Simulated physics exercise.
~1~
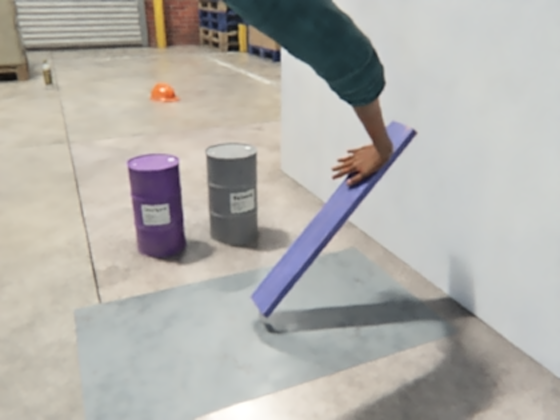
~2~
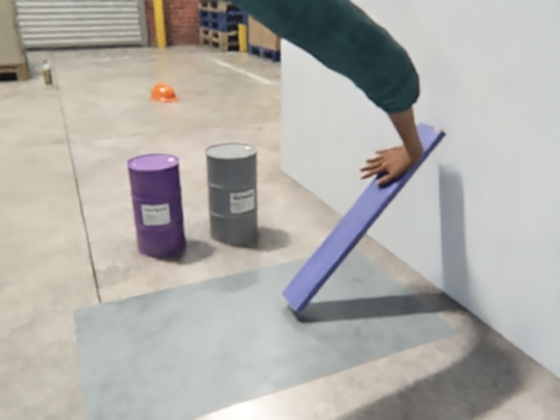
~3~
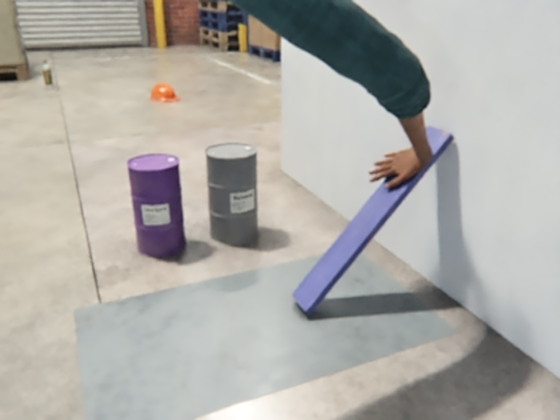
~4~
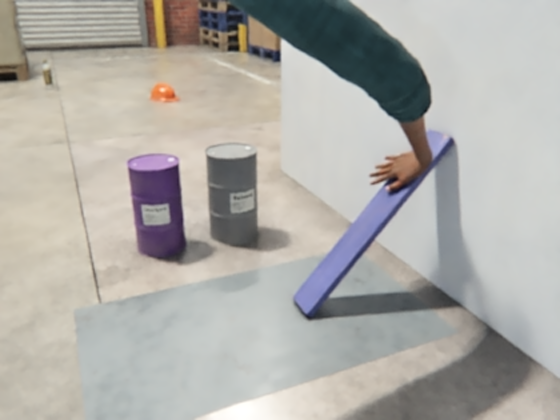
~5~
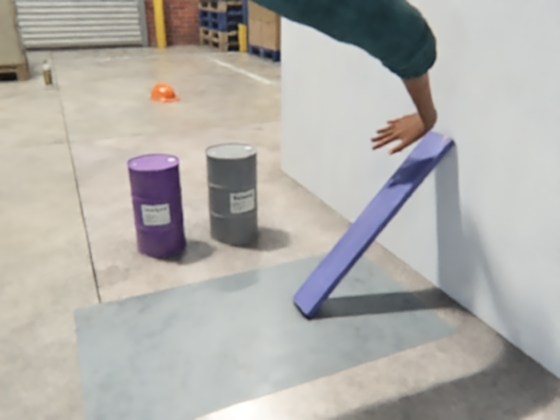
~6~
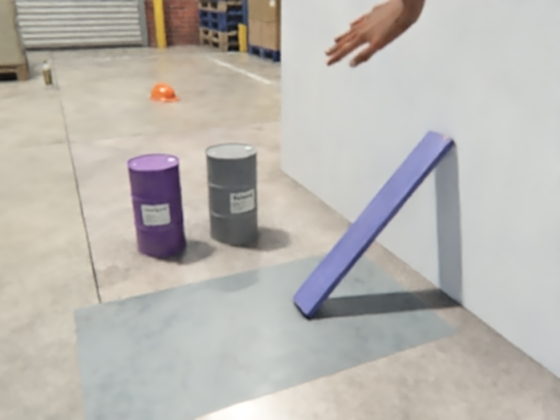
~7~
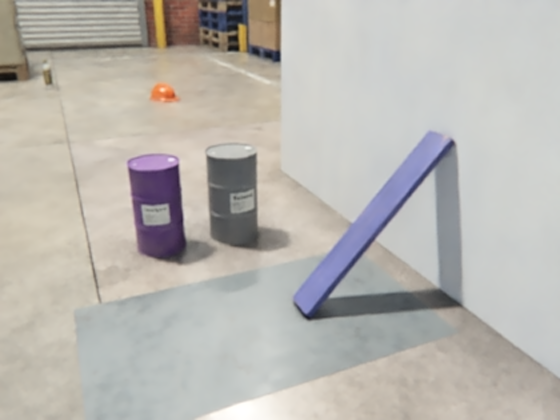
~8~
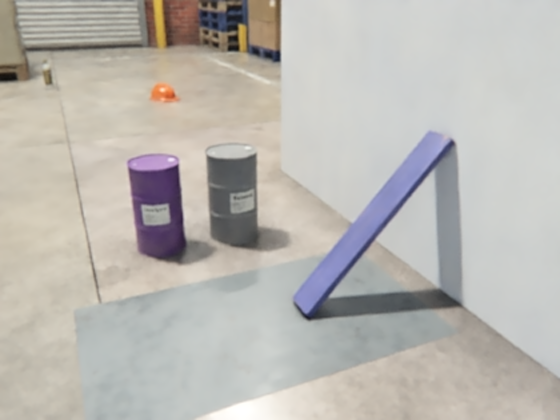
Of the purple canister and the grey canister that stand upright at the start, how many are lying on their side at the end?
None of them are lying on their side. Both the purple canister and the grey canister are still standing upright at the end.
